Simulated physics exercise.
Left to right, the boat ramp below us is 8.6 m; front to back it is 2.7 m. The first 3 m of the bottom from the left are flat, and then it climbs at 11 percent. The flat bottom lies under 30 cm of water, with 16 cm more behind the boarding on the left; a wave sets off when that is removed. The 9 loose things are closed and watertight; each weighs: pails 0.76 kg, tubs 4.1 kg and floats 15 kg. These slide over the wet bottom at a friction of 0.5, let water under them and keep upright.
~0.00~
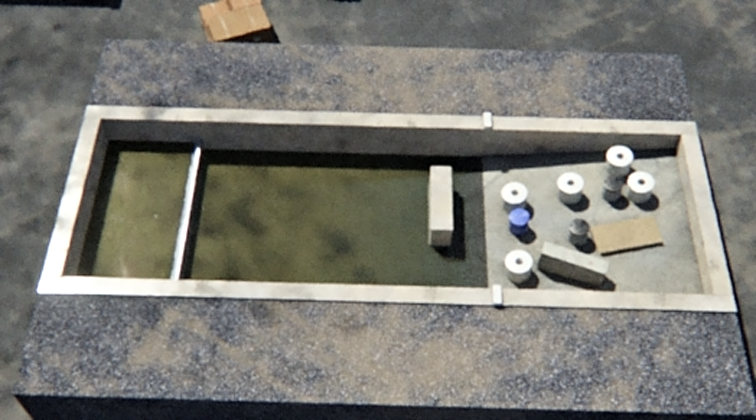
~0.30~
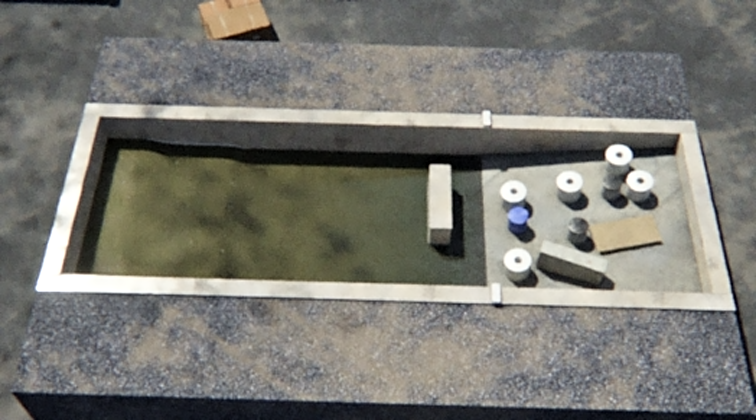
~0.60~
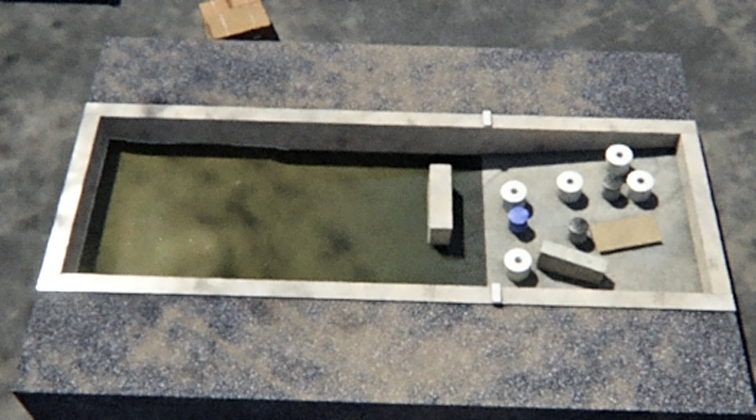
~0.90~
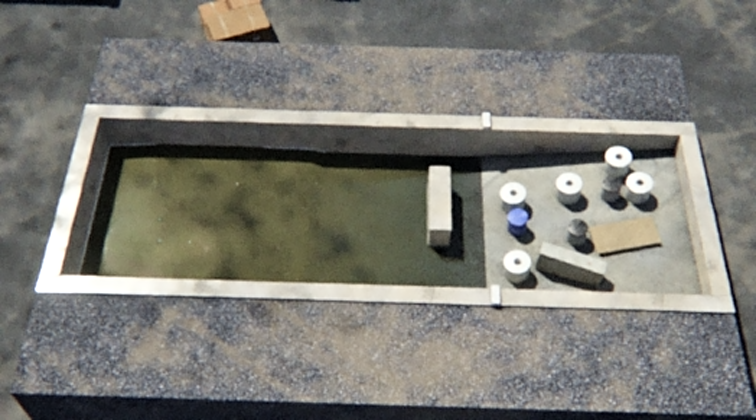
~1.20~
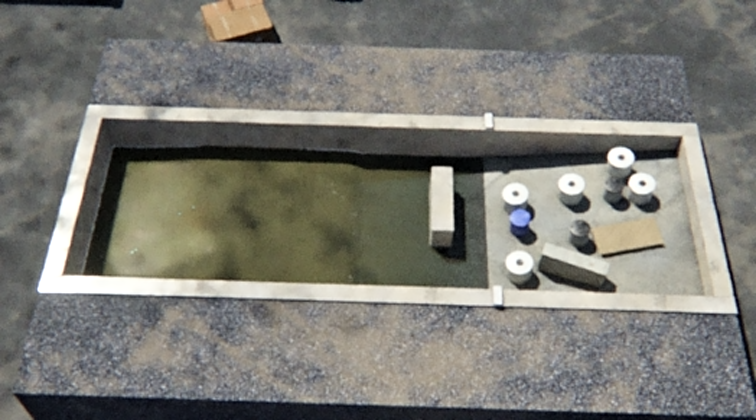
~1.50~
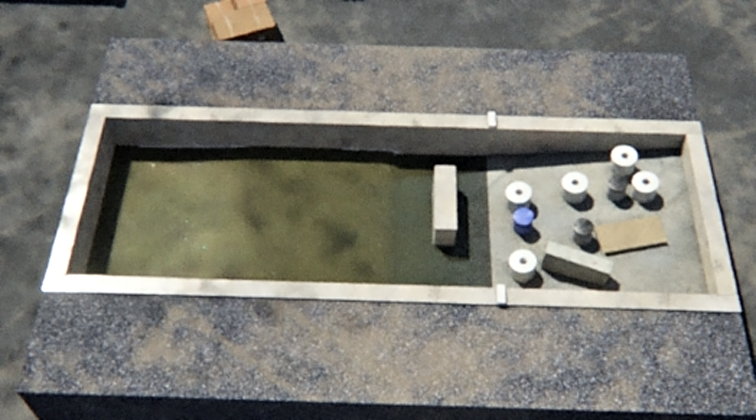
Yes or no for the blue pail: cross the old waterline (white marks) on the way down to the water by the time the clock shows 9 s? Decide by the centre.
I'd say the blue pail gets over in time.
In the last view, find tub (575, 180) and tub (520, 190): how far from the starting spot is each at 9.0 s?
First 0 cm, then 150 cm.
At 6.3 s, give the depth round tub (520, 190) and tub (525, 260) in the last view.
Depth approx. 10 cm / 7 cm.
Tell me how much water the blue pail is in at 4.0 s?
About 5 cm.
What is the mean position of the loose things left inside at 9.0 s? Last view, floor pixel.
I'd say about (538, 223) in the last view.
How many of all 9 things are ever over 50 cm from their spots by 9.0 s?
By my count, 4.
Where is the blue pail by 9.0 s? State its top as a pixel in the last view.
Estimated pixel: About (385, 284).
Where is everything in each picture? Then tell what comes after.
The first picture shows the blue pail at (521, 217), on the bottom; water covers 14.7 m2; 0 of 9 have shifted.
The second picture shows the blue pail at (521, 215) rests on the ground; 14.7 m2 under water; 0 of 9 have shifted.
The third picture shows the blue pail at (521, 215), on the bottom; water covers 14.7 m2; 0 of 9 have shifted.
The fourth picture shows the blue pail at (520, 217), on the bottom; water covers 14.7 m2; 0 of 9 have shifted.
The fifth picture shows the blue pail at (522, 218), on the bottom; water covers 14.7 m2; 0 of 9 have shifted.
The sixth picture shows the blue pail at (526, 216), on the bottom; water covers 14.7 m2; 0 of 9 have shifted.
After 2.1 s the blue pail is near (526, 216), 0.0 m from its start, aground; 0 of 9 are over the mark; 0 afloat.
After 4.0 s the blue pail is near (564, 207), 0.5 m from its start, afloat; 0 of 9 are over the mark; 3 afloat.
After 6.3 s the blue pail is near (517, 233), 0.3 m from its start, afloat; 2 of 9 are over the mark; 4 afloat.
After 9.0 s the blue pail is near (385, 284), 2.3 m from its start, afloat; 3 of 9 are over the mark; 4 afloat.
